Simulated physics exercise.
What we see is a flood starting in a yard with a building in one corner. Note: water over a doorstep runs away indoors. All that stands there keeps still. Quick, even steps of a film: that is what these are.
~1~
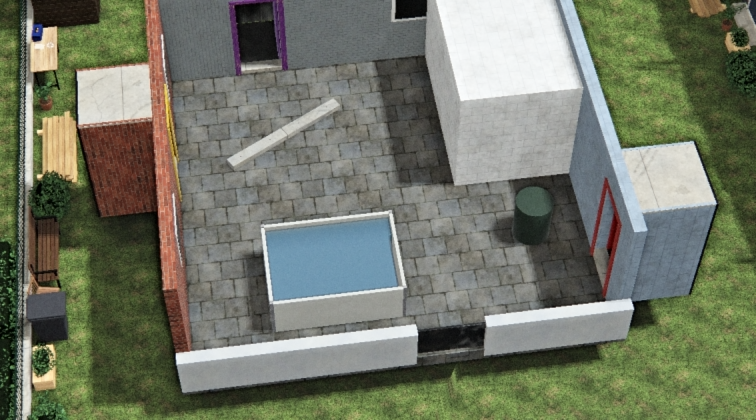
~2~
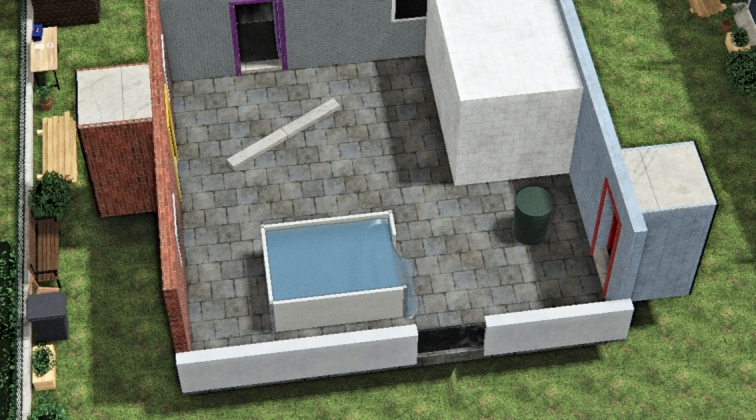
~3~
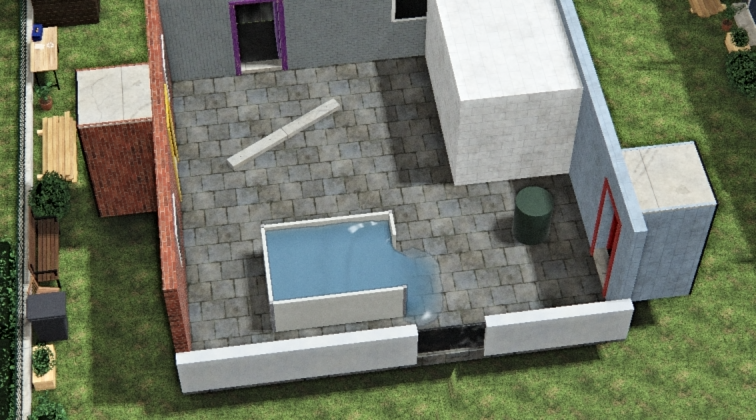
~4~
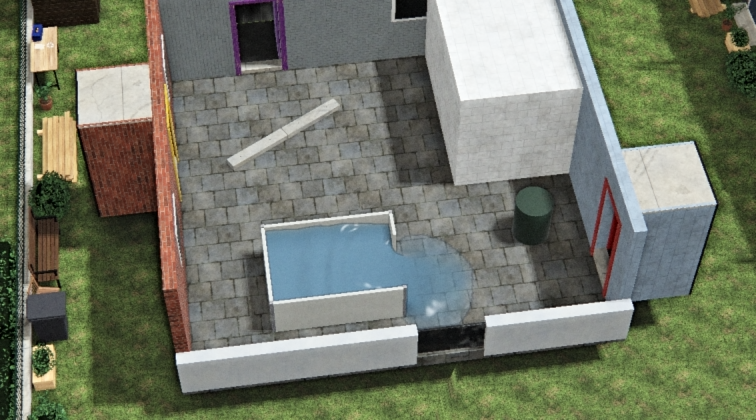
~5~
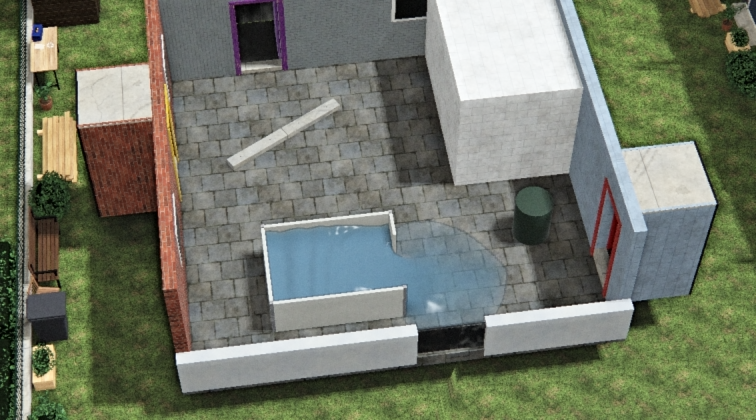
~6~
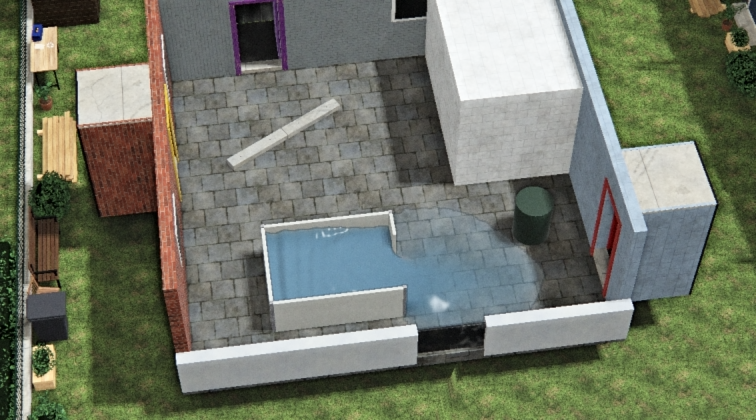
Water pouring out of the open right side of a white-walled tank and spreading rightward across a grey paved yard.
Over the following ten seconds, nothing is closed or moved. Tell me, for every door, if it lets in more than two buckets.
The purple door will allow in no excess; the yellow door will allow in no excess; the red door will allow in an excess.
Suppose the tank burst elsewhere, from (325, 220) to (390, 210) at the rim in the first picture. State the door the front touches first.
That's the purple-painted one.
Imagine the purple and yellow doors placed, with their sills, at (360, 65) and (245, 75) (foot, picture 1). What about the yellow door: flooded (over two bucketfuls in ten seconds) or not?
The yellow door falls short.
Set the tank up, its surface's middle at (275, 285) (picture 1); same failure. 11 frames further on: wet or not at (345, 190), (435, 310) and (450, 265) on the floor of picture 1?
Bone-dry, soaked, soaked.
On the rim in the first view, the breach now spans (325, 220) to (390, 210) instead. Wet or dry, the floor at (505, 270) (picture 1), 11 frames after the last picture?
Untouched.
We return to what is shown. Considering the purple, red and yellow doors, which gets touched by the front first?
That would be the red door.
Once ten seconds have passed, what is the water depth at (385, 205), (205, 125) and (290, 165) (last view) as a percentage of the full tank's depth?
At the three places, in the order asked: Around 10, 4 and 10 per cent.
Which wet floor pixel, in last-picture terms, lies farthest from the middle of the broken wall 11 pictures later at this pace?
Approximate pixel: (565, 179).
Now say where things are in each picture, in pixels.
In the first frame, the tank at (333, 259) is whole and still.
In the second frame, the front is at (407, 318), out from the gap at (398, 280).
In the third frame, water pours out at (398, 280) and has run to (430, 259).
In the fourth frame, the front is at (464, 262), out from the gap at (397, 281).
In the fifth frame, water pours out at (397, 281) and has run to (498, 266).
In the sixth frame, water pours out at (397, 281) and has run to (539, 281).
A moment on, water covers 25 % of the floor; the purple door not reached, the yellow door not reached, the red door under two buckets in.
Next, water covers 30 % of the floor; the purple door not reached, the yellow door not reached, the red door over two buckets in.
Then, water covers 30 % of the floor; the purple door not reached, the yellow door not reached, the red door far over two buckets in.
Later, water covers 60 % of the floor; the purple door not reached, the yellow door not reached, the red door far over two buckets in.
In the end, water covers 85 % of the floor; the purple door wet at the sill, nothing in, the yellow door wet at the sill, nothing in, the red door far over two buckets in.
